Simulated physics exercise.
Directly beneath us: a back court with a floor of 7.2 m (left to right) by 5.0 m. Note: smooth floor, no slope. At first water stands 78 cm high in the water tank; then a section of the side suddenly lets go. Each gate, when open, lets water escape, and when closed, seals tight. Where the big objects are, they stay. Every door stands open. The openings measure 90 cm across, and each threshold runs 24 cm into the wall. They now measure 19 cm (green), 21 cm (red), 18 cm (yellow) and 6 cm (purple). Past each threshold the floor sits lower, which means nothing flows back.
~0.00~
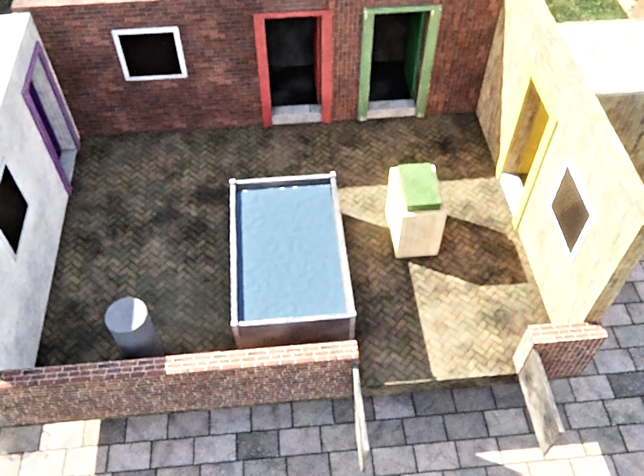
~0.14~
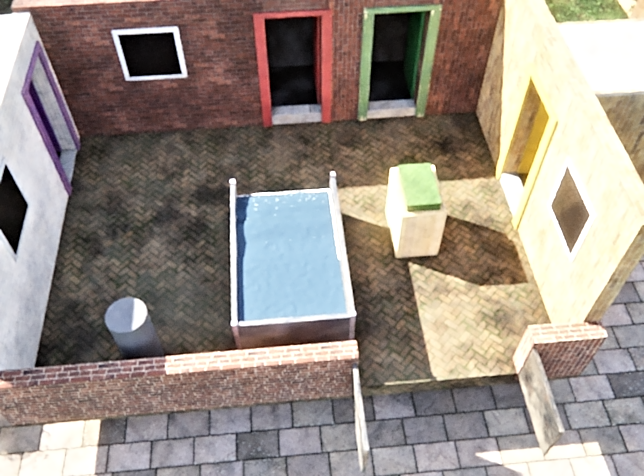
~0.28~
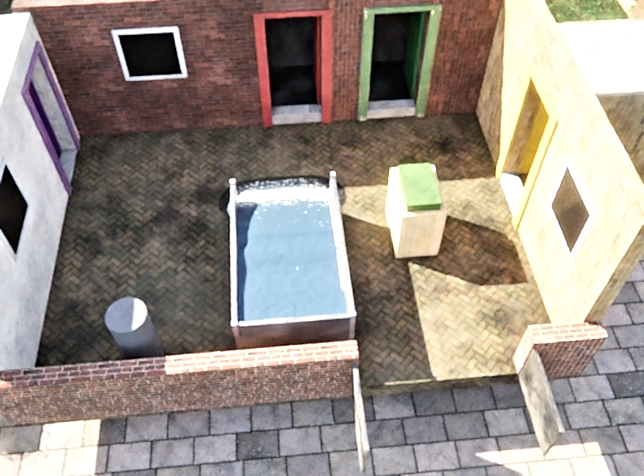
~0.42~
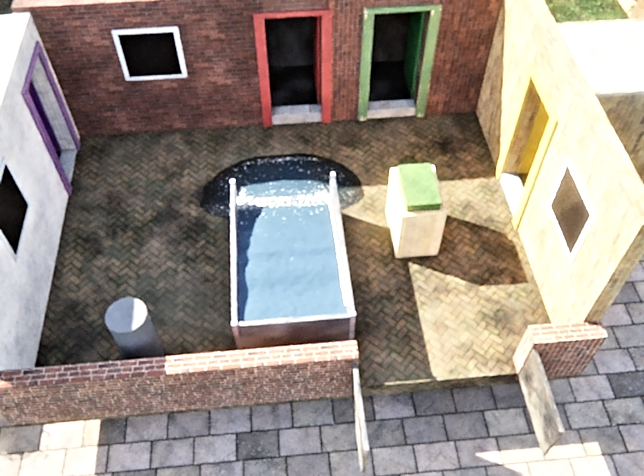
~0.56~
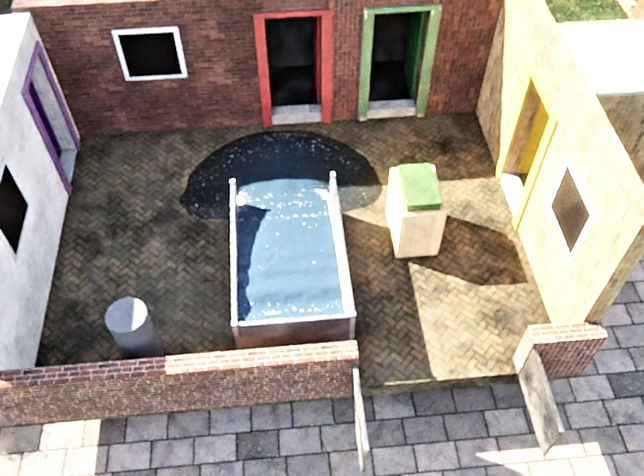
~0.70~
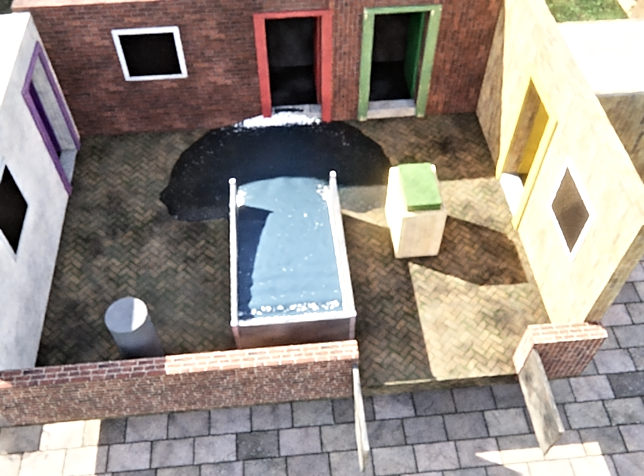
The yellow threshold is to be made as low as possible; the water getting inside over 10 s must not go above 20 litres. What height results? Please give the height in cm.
It would have to be roughly 6.5 cm high.
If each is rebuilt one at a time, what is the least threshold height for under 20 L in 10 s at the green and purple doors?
You'd want about 12.5 centimetres at green and about 24 centimetres at purple.
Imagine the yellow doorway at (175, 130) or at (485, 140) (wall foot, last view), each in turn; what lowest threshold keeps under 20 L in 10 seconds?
17 and 22 cm.
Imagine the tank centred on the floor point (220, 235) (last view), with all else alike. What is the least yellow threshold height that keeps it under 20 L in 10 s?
Then roughly 12.5 cm.
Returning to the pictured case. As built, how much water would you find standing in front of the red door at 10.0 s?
5.0 cm.
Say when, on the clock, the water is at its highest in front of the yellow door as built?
I'd say near 4.0 seconds.
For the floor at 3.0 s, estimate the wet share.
Roughly 40 percent of the floor is wet.
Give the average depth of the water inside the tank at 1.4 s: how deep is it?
Roughly 43 cm on average.
After 1.4 s water covers 30 % of the floor, deepest (43 cm) near (273, 129); it has not reached the yellow door.
After 3.0 s water covers 40 % of the floor, deepest (32 cm) near (469, 117); 8 cm at the yellow door, 0 litres in over its 18 cm threshold.
After 10.0 s water covers 95 % of the floor, deepest (9 cm) near (222, 369); 5 cm at the yellow door, 0 litres in over its 18 cm threshold.
At the yellow door as built, the water arrived by 2.7 s and peaked near 12 cm at 4.0 s.
Run again over the same 10 s with other heights there, 24 litres in over 6 cm, 16 litres over 7 cm. The limit of 20 litres is kept from about 6.5 cm up.
